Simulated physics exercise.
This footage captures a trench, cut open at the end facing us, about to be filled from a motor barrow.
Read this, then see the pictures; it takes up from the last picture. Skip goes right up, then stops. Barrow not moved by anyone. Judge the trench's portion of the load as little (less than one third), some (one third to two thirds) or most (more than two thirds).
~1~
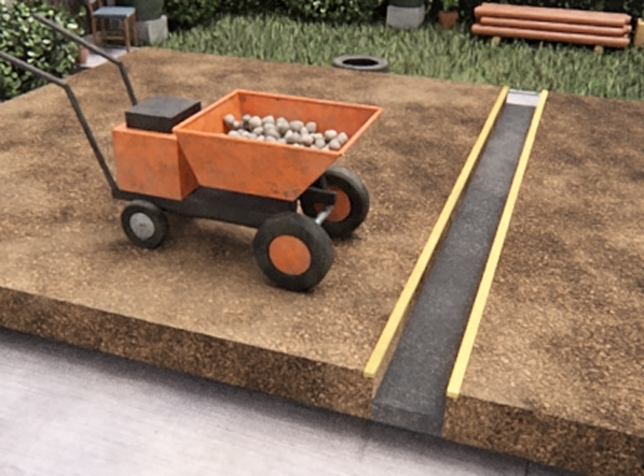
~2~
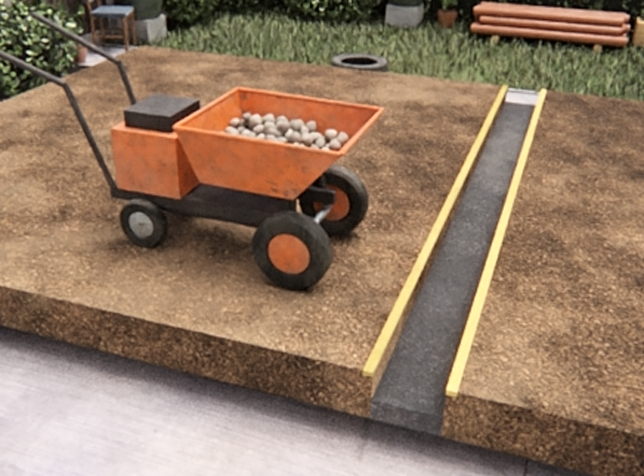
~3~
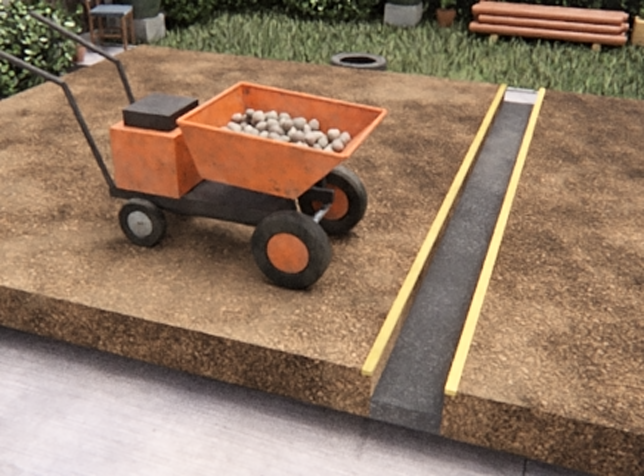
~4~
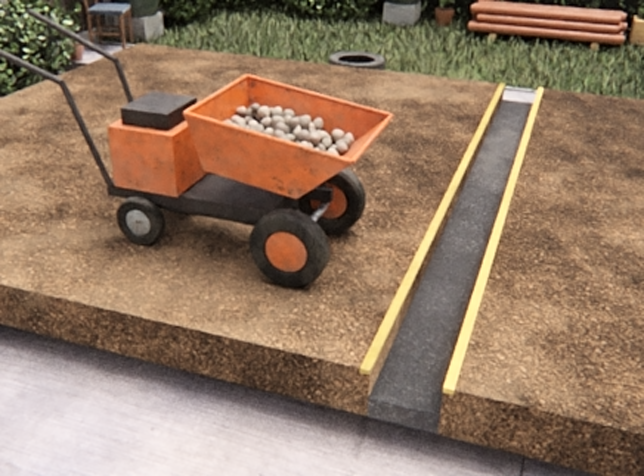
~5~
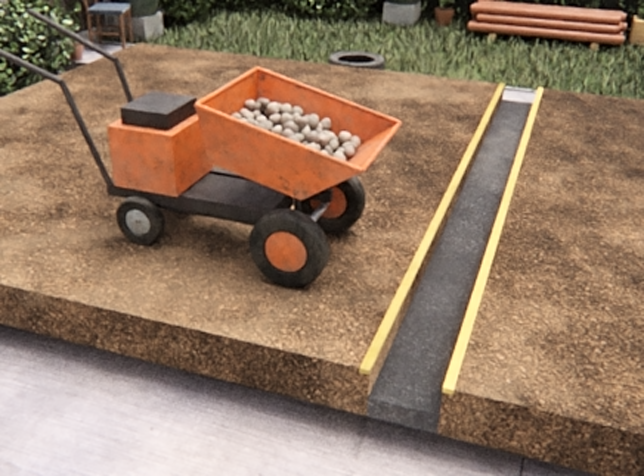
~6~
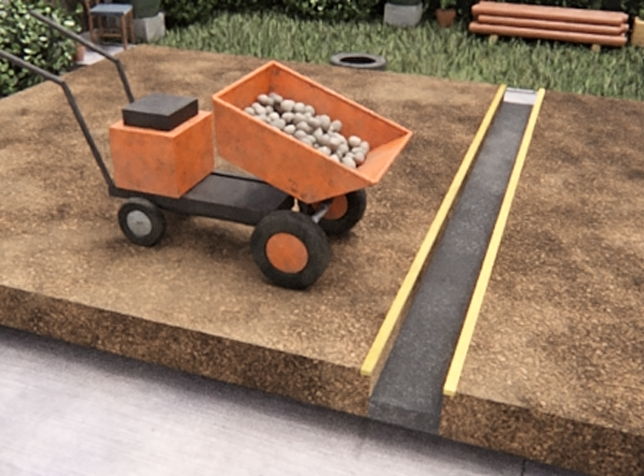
Most.
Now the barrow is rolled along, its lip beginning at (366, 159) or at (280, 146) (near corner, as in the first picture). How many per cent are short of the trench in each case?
First spot: 0 %, second spot: 40 %.
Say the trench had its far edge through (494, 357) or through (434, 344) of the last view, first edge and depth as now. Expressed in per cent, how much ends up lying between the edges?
Well, it'd be something like 100 per cent the first time and 60 per cent the second.
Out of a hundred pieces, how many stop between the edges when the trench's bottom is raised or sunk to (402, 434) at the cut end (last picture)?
The share comes to around 100 percent.
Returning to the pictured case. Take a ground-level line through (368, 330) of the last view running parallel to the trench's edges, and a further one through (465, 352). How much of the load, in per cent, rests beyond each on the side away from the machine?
Close to 100 % and 0 %, in that order.
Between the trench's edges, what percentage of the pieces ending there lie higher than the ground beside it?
About 15 %.
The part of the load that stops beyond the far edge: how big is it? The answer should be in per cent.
I'd estimate about 5 per cent of the load.
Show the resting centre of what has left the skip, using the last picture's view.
Centre at rest: Close to (446, 291).
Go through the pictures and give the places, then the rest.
Lip of the skip at (340, 155), level; top of the load at (278, 139), river pebbles; first edge of the trench at (387, 335); far edge at (465, 352), the trench under half as wide as the skip, and about half as deep as wide, in the first frame.
Lip of the skip at (341, 155), tipped barely; top of the load at (270, 130), in the second frame.
Lip of the skip at (345, 158), tipped barely; top of the load at (261, 128), in the third frame.
Lip of the skip at (352, 162), tipped a little; top of the load at (266, 123), in the fourth frame.
Lip of the skip at (362, 171), tipped a little; top of the load at (262, 122), in the fifth frame.
Lip of the skip at (374, 183), tipped clearly; top of the load at (274, 119); first edge of the trench at (384, 333); far edge at (462, 350), in the sixth frame.
Soon after the last picture, skip tipped steeply; all in the skip.
A little later, skip tipped right over; about two thirds in the skip; about a quarter in or heaped over the trench; a stray few beyond it; a stray few falling.
Later still, skip tipped right over; a small part in the skip; most in or heaped over the trench; a small part beyond it.
At rest, skip tipped right over; a stray few in the skip; nearly all in or heaped over the trench; a small part beyond it.
